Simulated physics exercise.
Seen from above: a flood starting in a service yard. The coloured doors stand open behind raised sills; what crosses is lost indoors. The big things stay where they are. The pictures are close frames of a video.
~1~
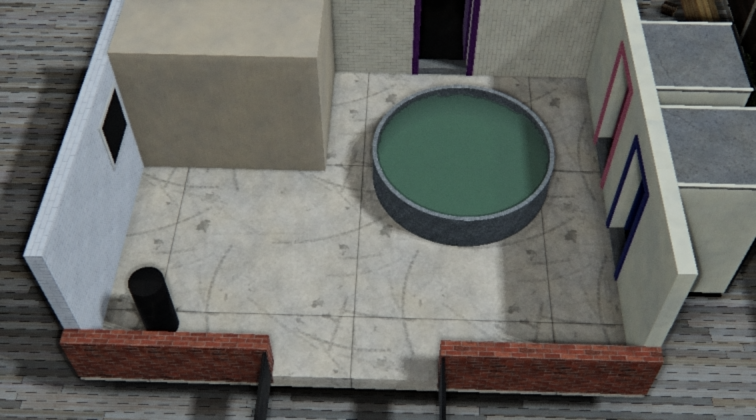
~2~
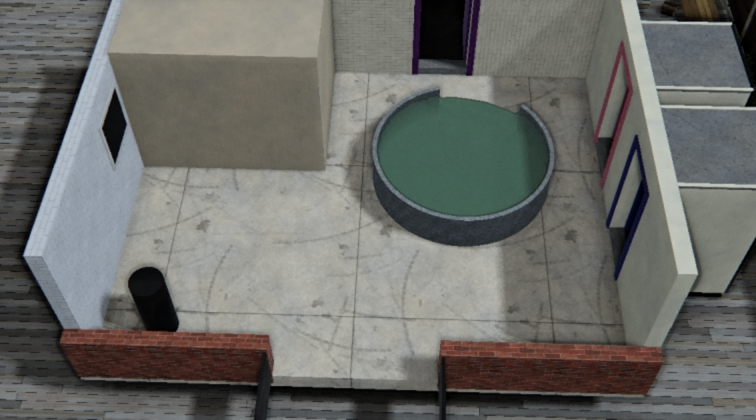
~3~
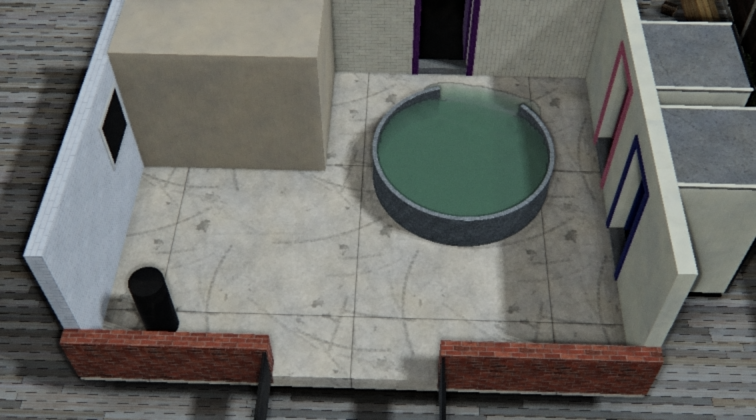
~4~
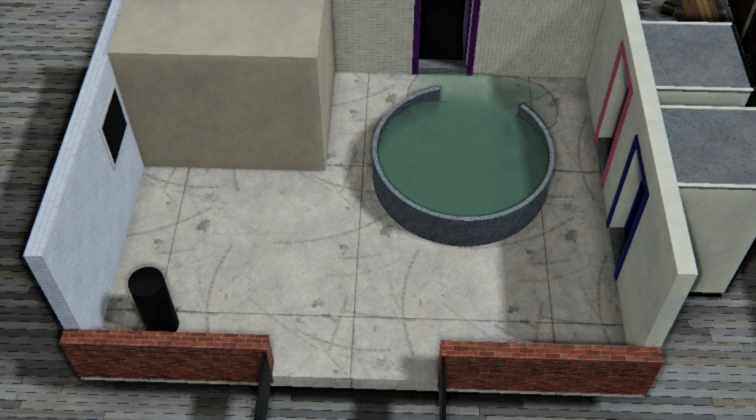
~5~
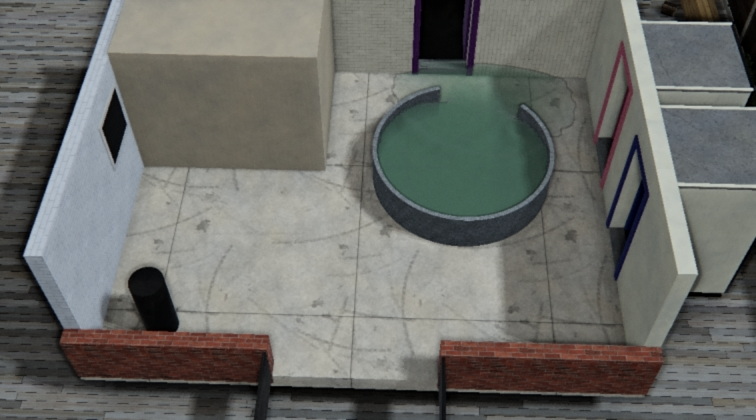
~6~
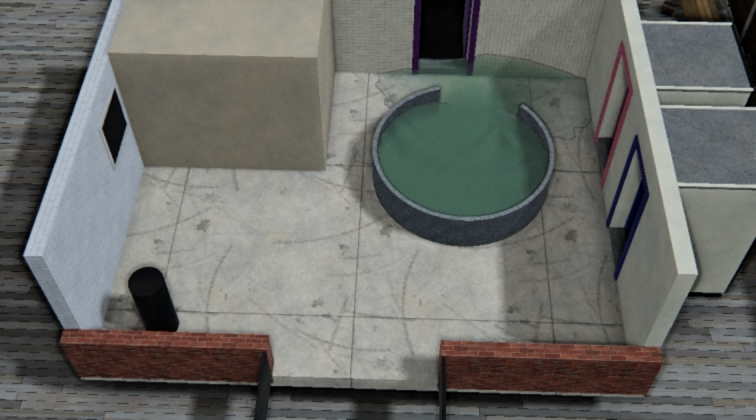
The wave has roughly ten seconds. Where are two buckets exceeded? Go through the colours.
The purple door lets in a lot; the pink door admits no more than that; the blue door lets in a lot.
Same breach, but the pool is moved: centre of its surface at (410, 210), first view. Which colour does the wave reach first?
I say the one in purple.
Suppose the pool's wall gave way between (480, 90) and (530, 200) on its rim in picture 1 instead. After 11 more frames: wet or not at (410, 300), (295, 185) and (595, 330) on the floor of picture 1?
One after the other: No water, not flooded, wet.
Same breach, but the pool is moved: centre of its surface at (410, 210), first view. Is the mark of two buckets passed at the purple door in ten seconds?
Then: Purple takes more.
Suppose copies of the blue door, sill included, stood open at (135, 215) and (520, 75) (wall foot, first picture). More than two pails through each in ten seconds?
In turn: Keeps below it, is over.
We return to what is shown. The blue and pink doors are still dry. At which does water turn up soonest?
First comes the pink-painted one.
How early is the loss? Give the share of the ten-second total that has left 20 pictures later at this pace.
Some 35 per cent.
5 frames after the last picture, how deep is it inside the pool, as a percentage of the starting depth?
Roughly 76 per cent.
A moment on, water covers 10 % of the floor; the purple door over two buckets in, the pink door not reached, the blue door not reached.
Next, water covers 25 % of the floor; the purple door far over two buckets in, the pink door wet at the sill, nothing in, the blue door not reached.
Then, water covers 45 % of the floor; the purple door far over two buckets in, the pink door wet at the sill, nothing in, the blue door wet at the sill, nothing in.
Later, water covers 75 % of the floor; the purple door far over two buckets in, the pink door wet at the sill, nothing in, the blue door over two buckets in.
In the end, water covers 90 % of the floor; the purple door far over two buckets in, the pink door wet at the sill, nothing in, the blue door over two buckets in.
